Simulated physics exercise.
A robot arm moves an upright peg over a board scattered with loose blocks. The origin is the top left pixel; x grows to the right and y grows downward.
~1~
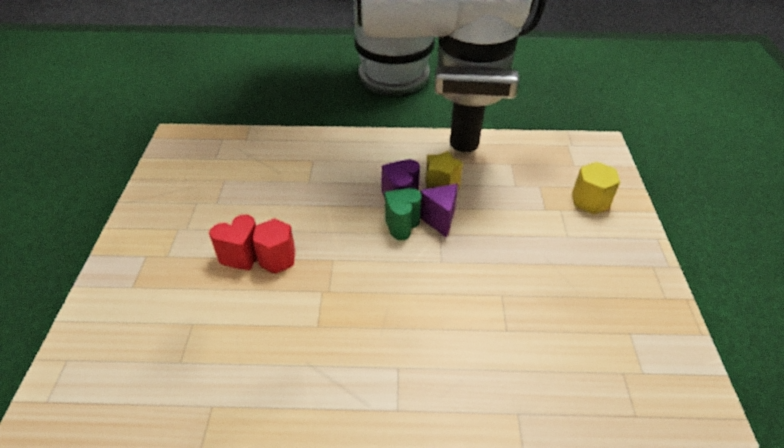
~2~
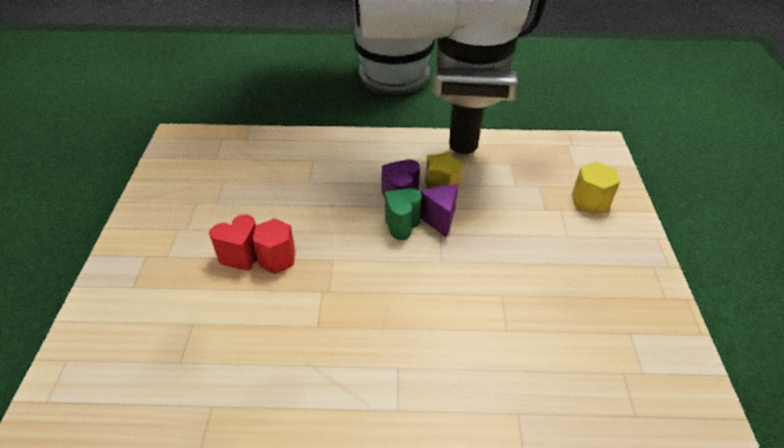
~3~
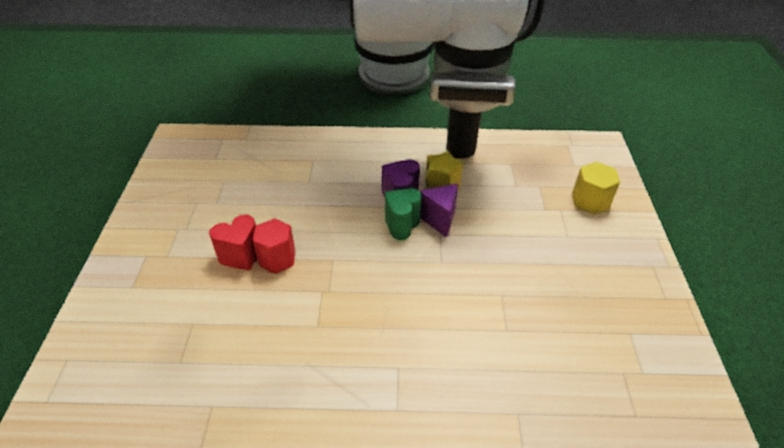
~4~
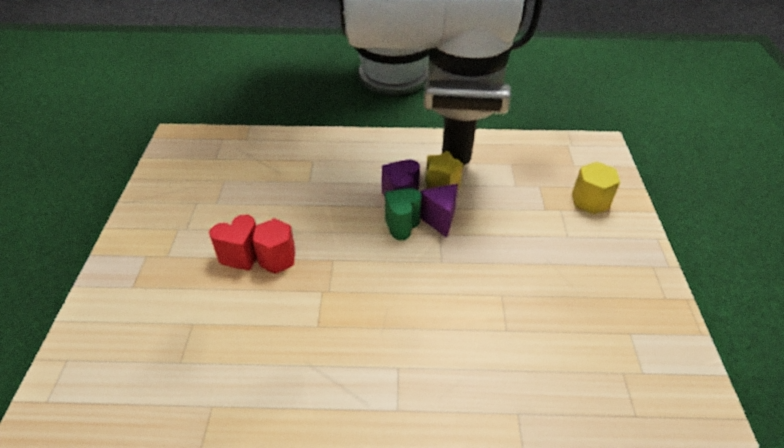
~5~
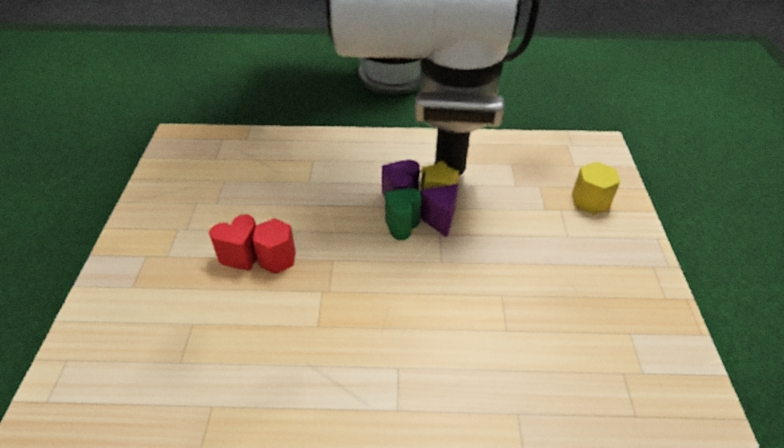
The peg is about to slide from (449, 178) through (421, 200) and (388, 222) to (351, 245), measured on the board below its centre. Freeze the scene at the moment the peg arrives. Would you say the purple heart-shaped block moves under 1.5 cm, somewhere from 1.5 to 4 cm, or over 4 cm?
Travel: Beyond 4 cm.
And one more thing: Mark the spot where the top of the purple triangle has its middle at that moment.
It comes to (451, 213).
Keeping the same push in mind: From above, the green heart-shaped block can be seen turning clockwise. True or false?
That statement is accurate.
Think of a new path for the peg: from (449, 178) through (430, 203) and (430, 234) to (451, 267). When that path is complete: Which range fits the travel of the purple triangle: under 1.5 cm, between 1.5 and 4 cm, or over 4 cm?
Answer: More than 4 cm.
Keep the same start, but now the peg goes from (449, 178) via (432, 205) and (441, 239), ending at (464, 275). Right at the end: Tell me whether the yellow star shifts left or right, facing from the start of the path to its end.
My prediction: Rightwards.
What follows on the original path. One third of the way, peg at (422, 190); purple heart-shaped block at (385, 177), turned 15° clockwise; green heart-shaped block at (394, 210), turned 20° clockwise; yellow star at (425, 195), turned 50° anticlockwise; purple triangle at (449, 209), turned 25° anticlockwise.
Two thirds of the way, peg at (388, 213); purple heart-shaped block at (351, 185), turned 65° clockwise; green heart-shaped block at (386, 225), turned 75° clockwise; yellow star at (414, 211), turned 95° anticlockwise; purple triangle at (451, 213), turned 45° anticlockwise.
At the end, peg at (350, 235); purple heart-shaped block at (339, 187), turned 110° clockwise; green heart-shaped block at (379, 238), turned 25° clockwise; yellow star at (413, 212), turned 100° anticlockwise; purple triangle at (451, 213), turned 45° anticlockwise.
